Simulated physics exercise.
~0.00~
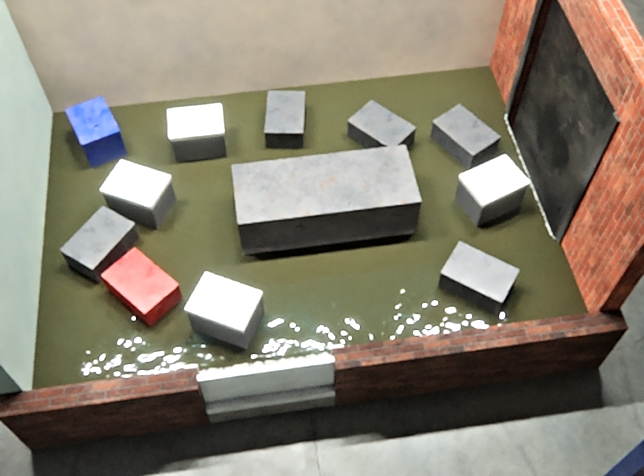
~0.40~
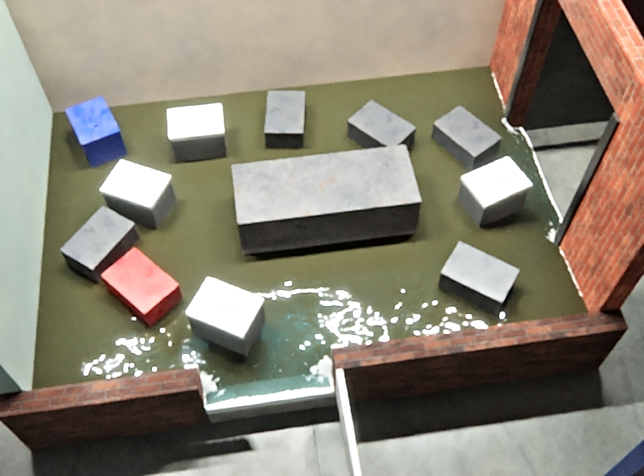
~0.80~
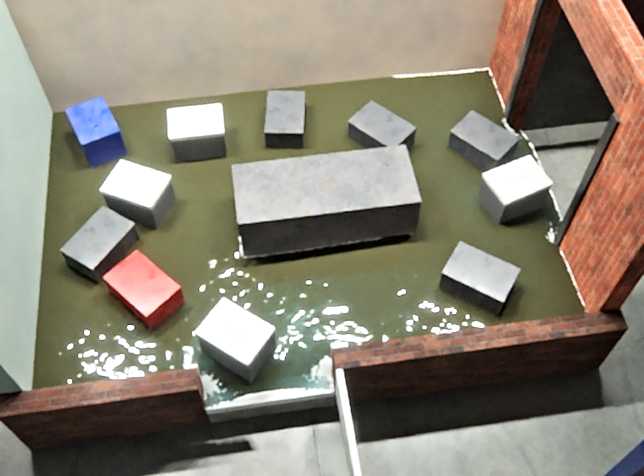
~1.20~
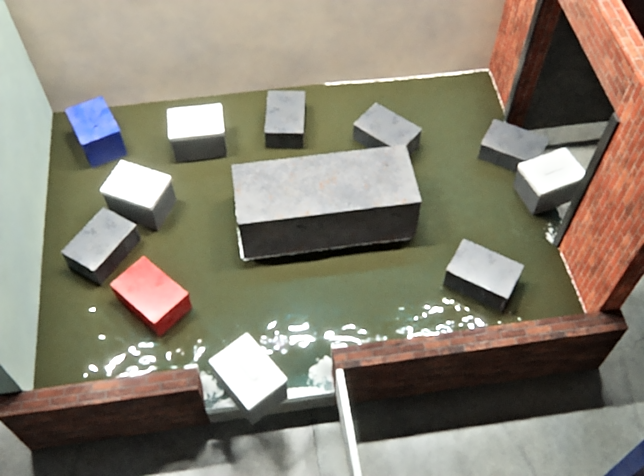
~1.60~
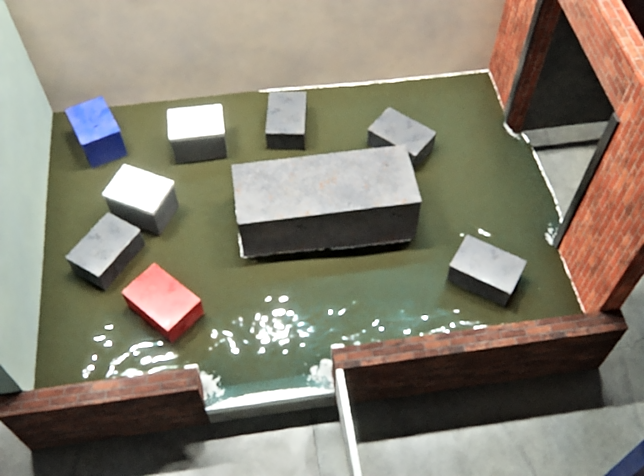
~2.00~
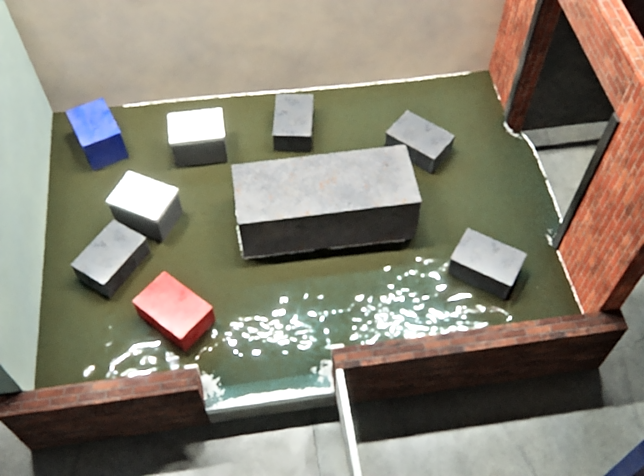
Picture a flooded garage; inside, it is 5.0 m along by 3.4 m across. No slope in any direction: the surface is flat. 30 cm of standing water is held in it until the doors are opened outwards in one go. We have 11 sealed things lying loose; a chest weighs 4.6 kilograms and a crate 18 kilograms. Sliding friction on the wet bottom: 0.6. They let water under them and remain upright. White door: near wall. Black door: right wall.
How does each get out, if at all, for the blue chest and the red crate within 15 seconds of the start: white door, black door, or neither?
For the blue chest, neither; for the red crate, white door.
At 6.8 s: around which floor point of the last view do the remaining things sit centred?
Mean position: Approximately (288, 194).
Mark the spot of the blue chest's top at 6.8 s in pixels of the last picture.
Roughly at (128, 145) in the last picture.
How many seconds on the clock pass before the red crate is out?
Estimate: Close to 3.5 s.
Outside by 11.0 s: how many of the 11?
By that point, 9.
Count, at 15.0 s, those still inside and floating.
2.
After 3.0 s the blue chest is near (96, 136), 0.2 m from its start, afloat; the red crate is near (221, 342), 0.9 m from its start, afloat; 3 of 11 are out; 8 afloat.
After 6.8 s the blue chest is near (128, 145), 0.4 m from its start, afloat; the red crate has gone out by the white door; 7 of 11 are out; 4 afloat.
After 11.0 s the blue chest is near (124, 166), 0.6 m from its start, afloat; the red crate has gone out by the white door; 9 of 11 are out; 2 afloat.
After 15.0 s the blue chest is near (156, 177), 0.9 m from its start, afloat; the red crate has gone out by the white door; 9 of 11 are out; 2 afloat.
